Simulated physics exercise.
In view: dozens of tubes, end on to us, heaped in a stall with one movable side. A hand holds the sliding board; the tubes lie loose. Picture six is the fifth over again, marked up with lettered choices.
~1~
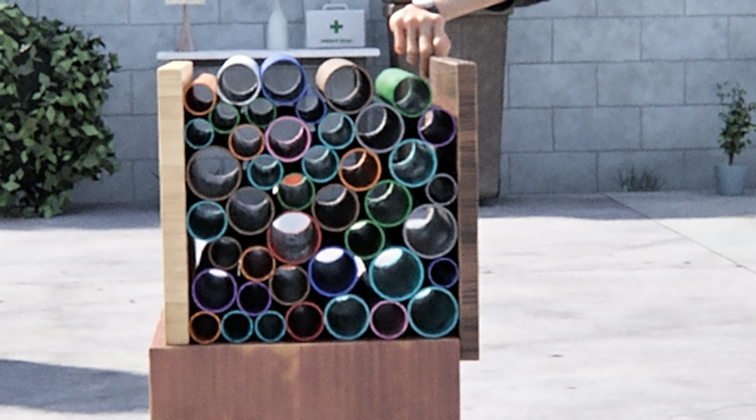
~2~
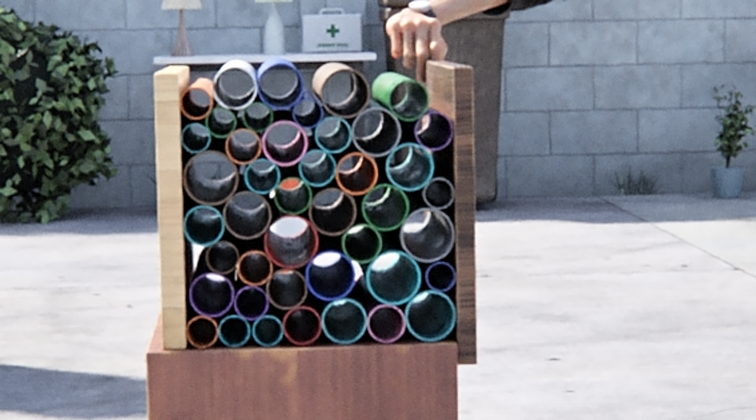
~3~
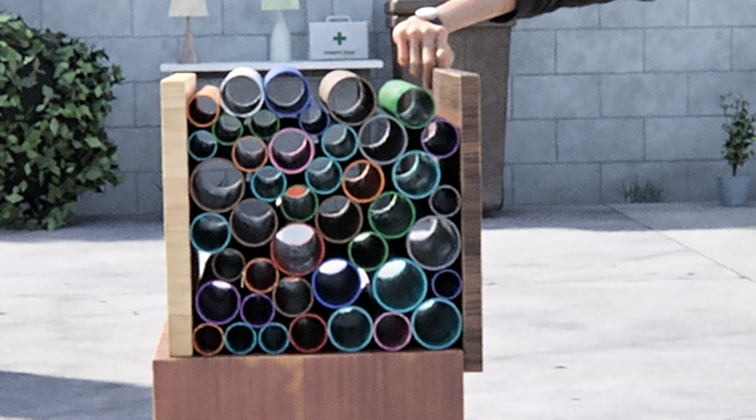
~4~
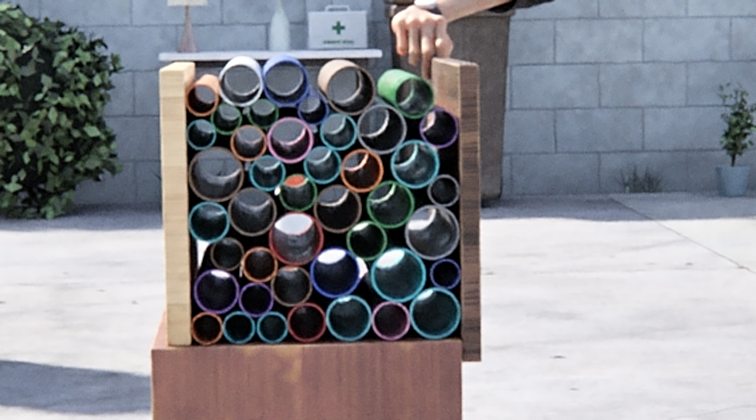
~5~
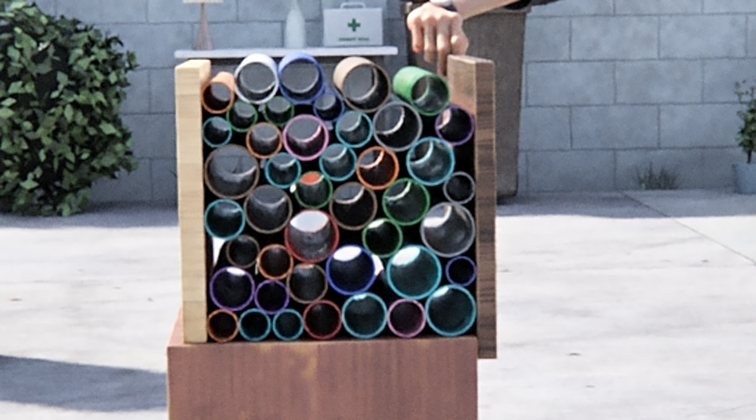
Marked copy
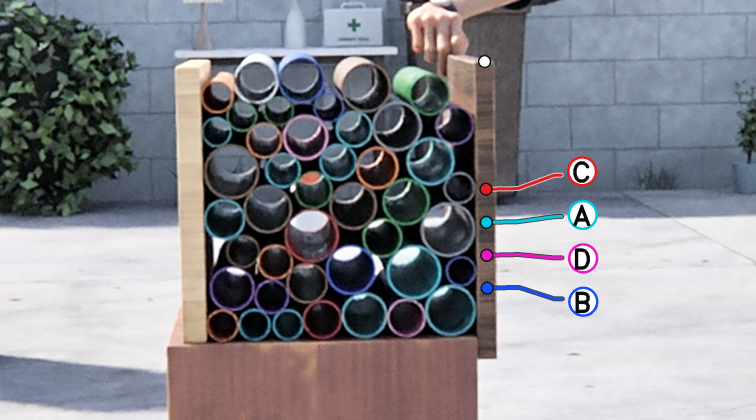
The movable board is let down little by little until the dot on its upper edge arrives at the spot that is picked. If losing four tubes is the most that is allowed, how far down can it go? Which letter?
At most to C.
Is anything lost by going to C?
Yes, at C.
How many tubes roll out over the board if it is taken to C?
The count is two.
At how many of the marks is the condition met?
One of the four.
On the marked copy, A at (487, 223); B at (487, 288); C at (486, 189); D at (487, 255); the white dot at (485, 62).
Taking C. A third of the way, top of the board (474, 121).
Two thirds of the way, top of the board (475, 188).
When it is over, top of the board (475, 189), two out over the board.
As for the rest, A more than four out over the board; B more than four out over the board; D more than four out over the board.
